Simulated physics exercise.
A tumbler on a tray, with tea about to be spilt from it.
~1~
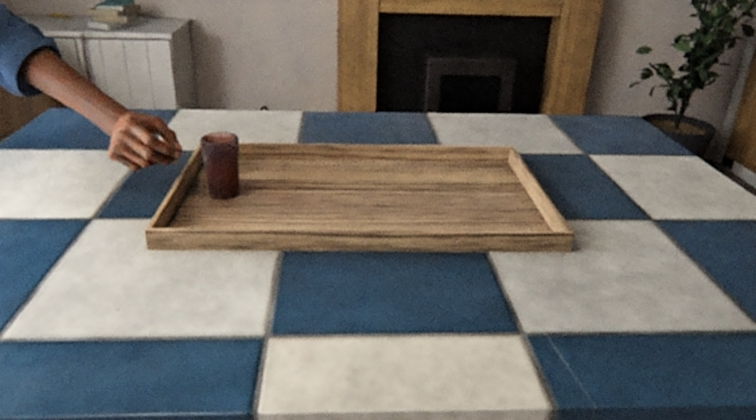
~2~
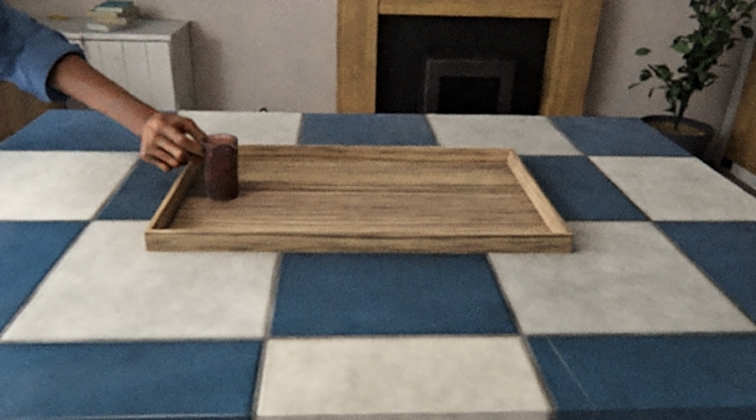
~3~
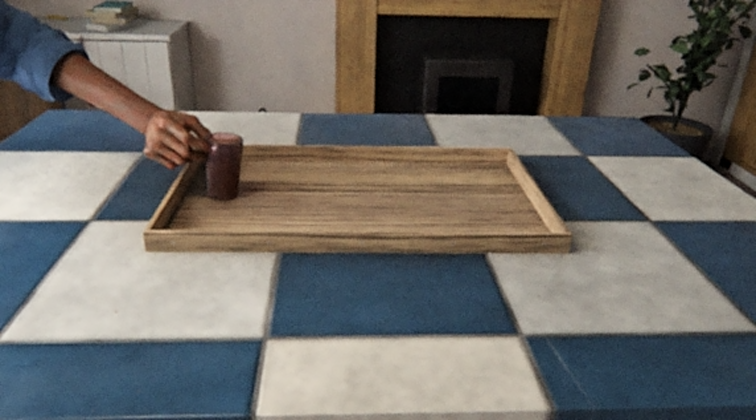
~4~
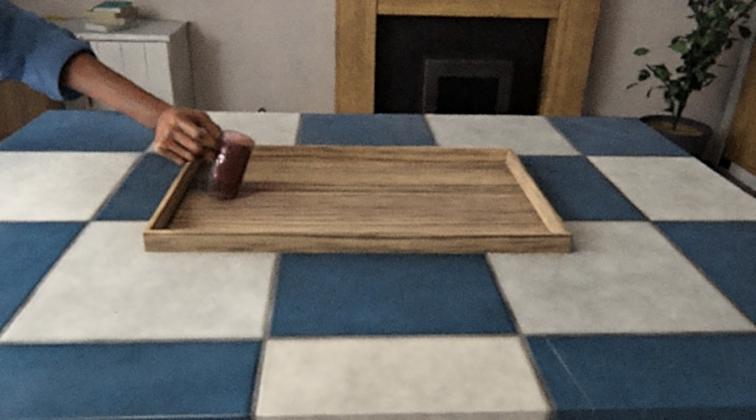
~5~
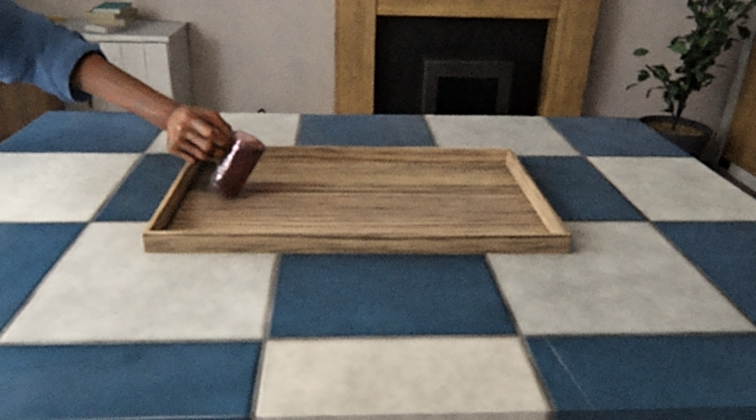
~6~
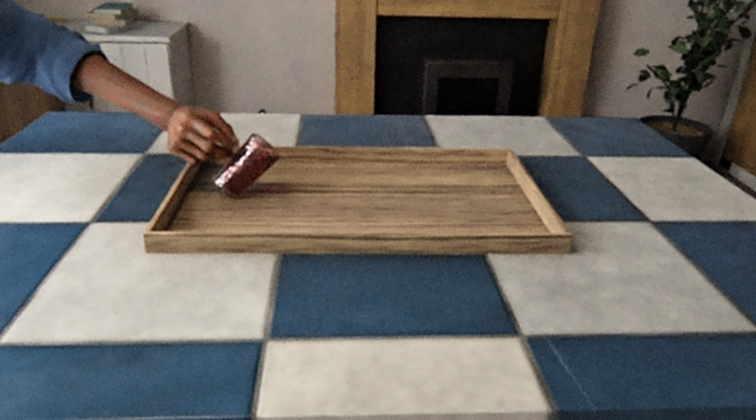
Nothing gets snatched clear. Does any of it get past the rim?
The tray catches it.
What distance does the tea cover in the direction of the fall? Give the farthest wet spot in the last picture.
I'd put the tip of it near (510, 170) in the last view.
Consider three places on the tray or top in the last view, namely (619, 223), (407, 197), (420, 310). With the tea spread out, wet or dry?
One: Clear of it. Two: In the puddle. Three: Clear of it.
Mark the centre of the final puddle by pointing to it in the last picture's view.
The centre settles near (433, 189) in the last view.
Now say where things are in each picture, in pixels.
In the first picture, it stands upright; tumbler (222, 165) about three quarters full; tray (365, 230).
In the second picture, it is being nudged; tumbler about three quarters full, surface at (220, 153).
In the third picture, it is being nudged; tumbler (224, 165) about three quarters full.
In the fourth picture, it is being nudged; tumbler about three quarters full, surface at (233, 151); tray (363, 231).
In the fifth picture, it is being nudged; tumbler (237, 163) tipped 30°.
In the sixth picture, it is falling; tumbler (248, 166) tipped 45°.
Next, the tumbler lies in the tray; the puddle covers about as much as a plate; the top is dry.
After that, the puddle covers about as much as a tray; the top is dry.
Finally, the puddle covers about as much as a tray; the top is dry.
